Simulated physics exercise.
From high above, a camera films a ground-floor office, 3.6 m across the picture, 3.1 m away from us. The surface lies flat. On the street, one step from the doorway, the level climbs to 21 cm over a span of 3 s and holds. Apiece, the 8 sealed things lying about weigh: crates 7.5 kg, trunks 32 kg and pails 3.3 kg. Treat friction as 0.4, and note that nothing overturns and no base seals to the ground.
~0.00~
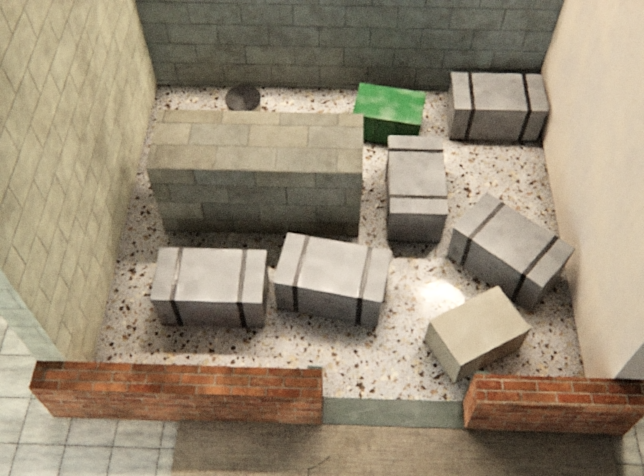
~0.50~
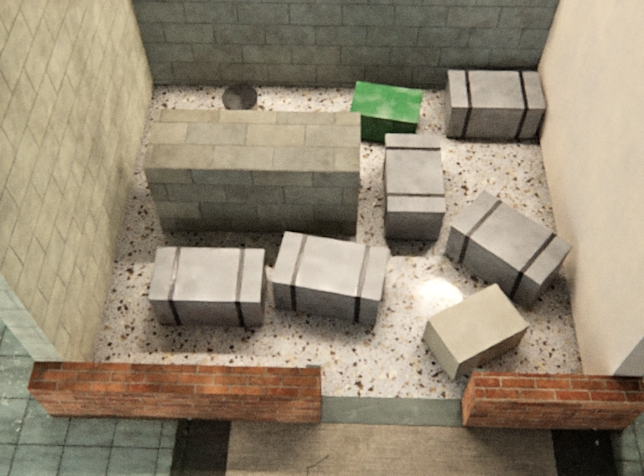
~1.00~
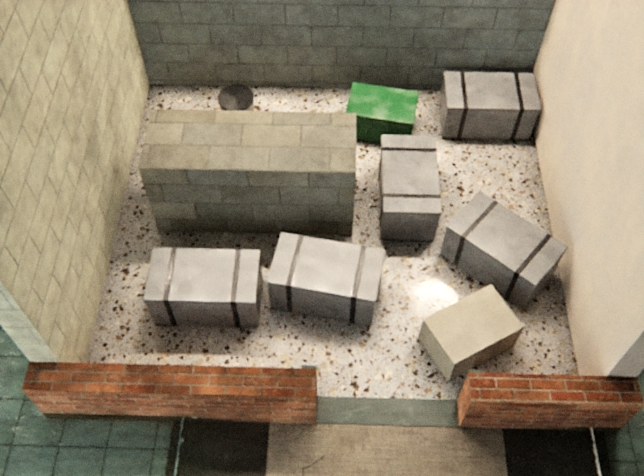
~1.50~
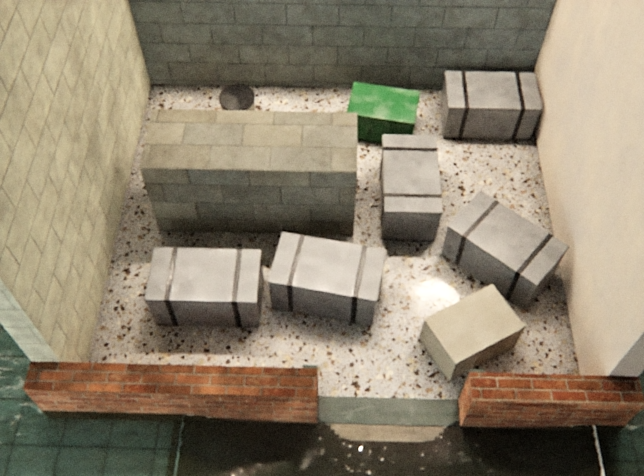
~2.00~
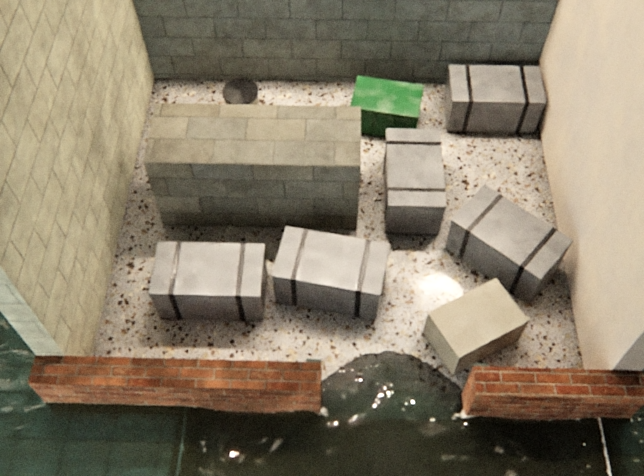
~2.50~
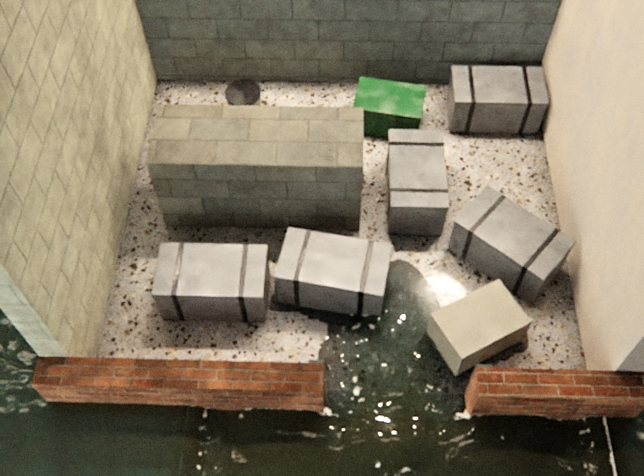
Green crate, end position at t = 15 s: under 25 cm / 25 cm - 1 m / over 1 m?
My guess: It's a long way from its start.
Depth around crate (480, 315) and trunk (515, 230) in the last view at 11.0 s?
Close to 13 and 12 centimetres.
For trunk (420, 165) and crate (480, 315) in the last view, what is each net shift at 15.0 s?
Respectively 120 and 140 cm.
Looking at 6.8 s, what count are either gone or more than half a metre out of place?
That would be 1.
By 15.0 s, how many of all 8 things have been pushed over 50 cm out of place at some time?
It adds up to 8.
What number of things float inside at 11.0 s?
The number is 8.
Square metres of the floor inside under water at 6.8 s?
I'd estimate close to 9.0 m2.
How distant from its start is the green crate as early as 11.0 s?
Close to 200 cm.
After 3.5 s the green crate is near (390, 97), 0.0 m from its start, aground; 0 afloat.
After 6.8 s the green crate is near (385, 72), 0.3 m from its start, afloat; 3 afloat.
After 11.0 s the green crate is near (173, 75), 1.9 m from its start, afloat; 8 afloat.
After 15.0 s the green crate is near (172, 79), 1.9 m from its start, afloat; 8 afloat.
